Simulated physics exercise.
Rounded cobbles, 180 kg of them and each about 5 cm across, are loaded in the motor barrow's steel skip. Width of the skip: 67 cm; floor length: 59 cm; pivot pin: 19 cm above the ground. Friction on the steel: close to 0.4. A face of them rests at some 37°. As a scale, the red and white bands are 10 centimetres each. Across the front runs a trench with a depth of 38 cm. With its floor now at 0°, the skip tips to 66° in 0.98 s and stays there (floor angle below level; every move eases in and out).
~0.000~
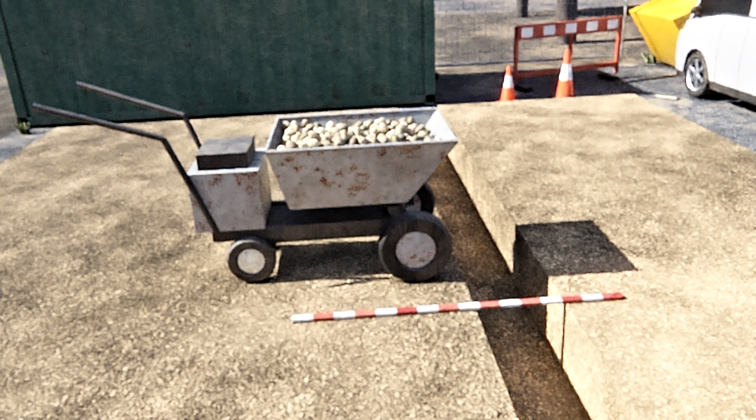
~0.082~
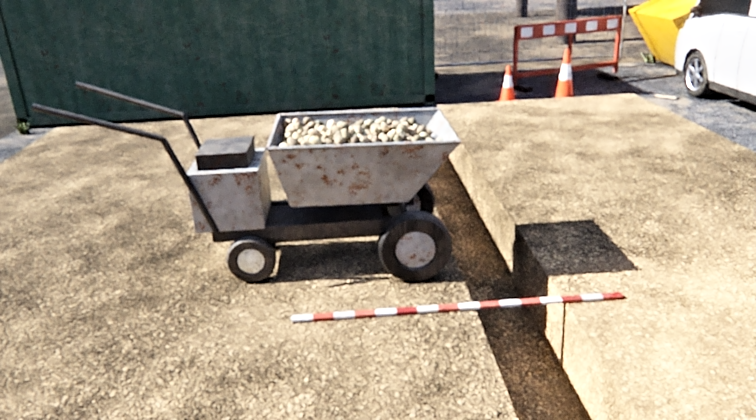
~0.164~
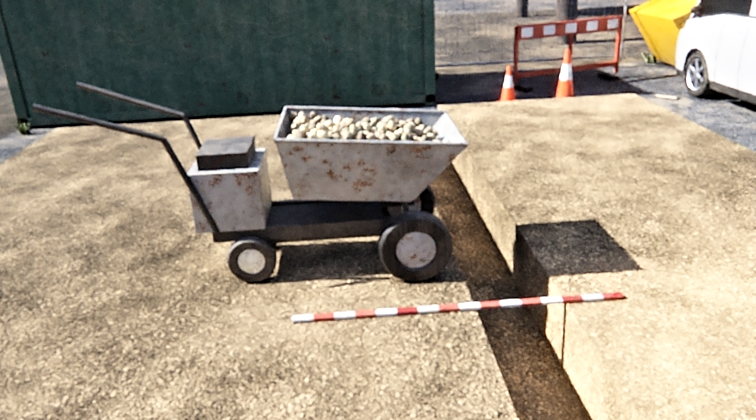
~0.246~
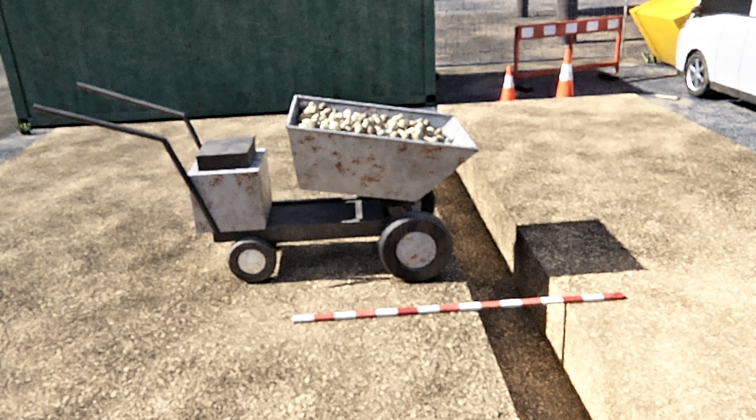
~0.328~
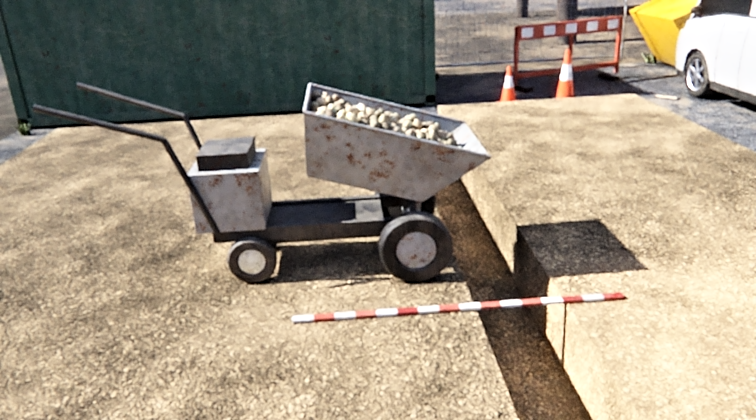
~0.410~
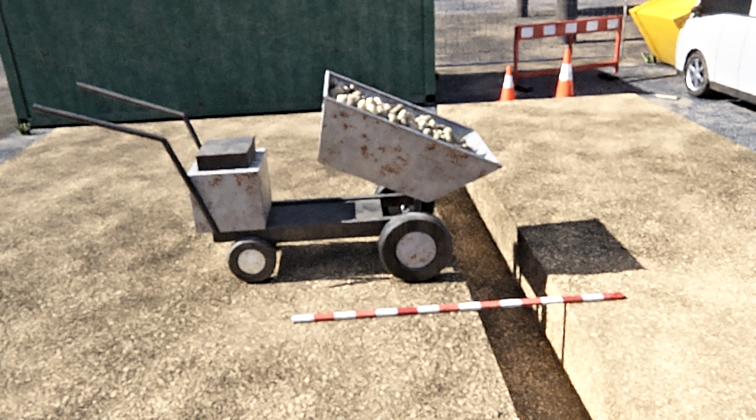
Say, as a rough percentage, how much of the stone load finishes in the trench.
Roughly 37 out of 100.
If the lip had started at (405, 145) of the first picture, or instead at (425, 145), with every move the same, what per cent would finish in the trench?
From the first place around 85 per cent, from the other around 70.
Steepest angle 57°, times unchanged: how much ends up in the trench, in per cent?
Trench share: Approx. 25%.
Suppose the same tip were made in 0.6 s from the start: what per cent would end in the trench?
30 %.
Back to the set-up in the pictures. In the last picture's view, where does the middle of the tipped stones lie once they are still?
I'd point somewhere around (554, 241).
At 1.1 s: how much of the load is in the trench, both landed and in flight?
Roughly 0% by that time.
After 0.7 s the floor is at 56°; 100 % in the skip; the foremost stones are at (518, 187).
After 1.1 s the floor is at 66°; 73 % in the skip, 2 % in the trench, 25 % past the trench; the foremost stones are at (598, 245).
After 1.4 s the floor is at 66°; 35 % in the skip, 6 % in the trench, 59 % past the trench; the foremost stones are at (686, 227).
After 3.4 s the floor is at 66°; 2 % in the skip, 37 % in the trench, 61 % past the trench; the foremost stones are past the picture's edge.
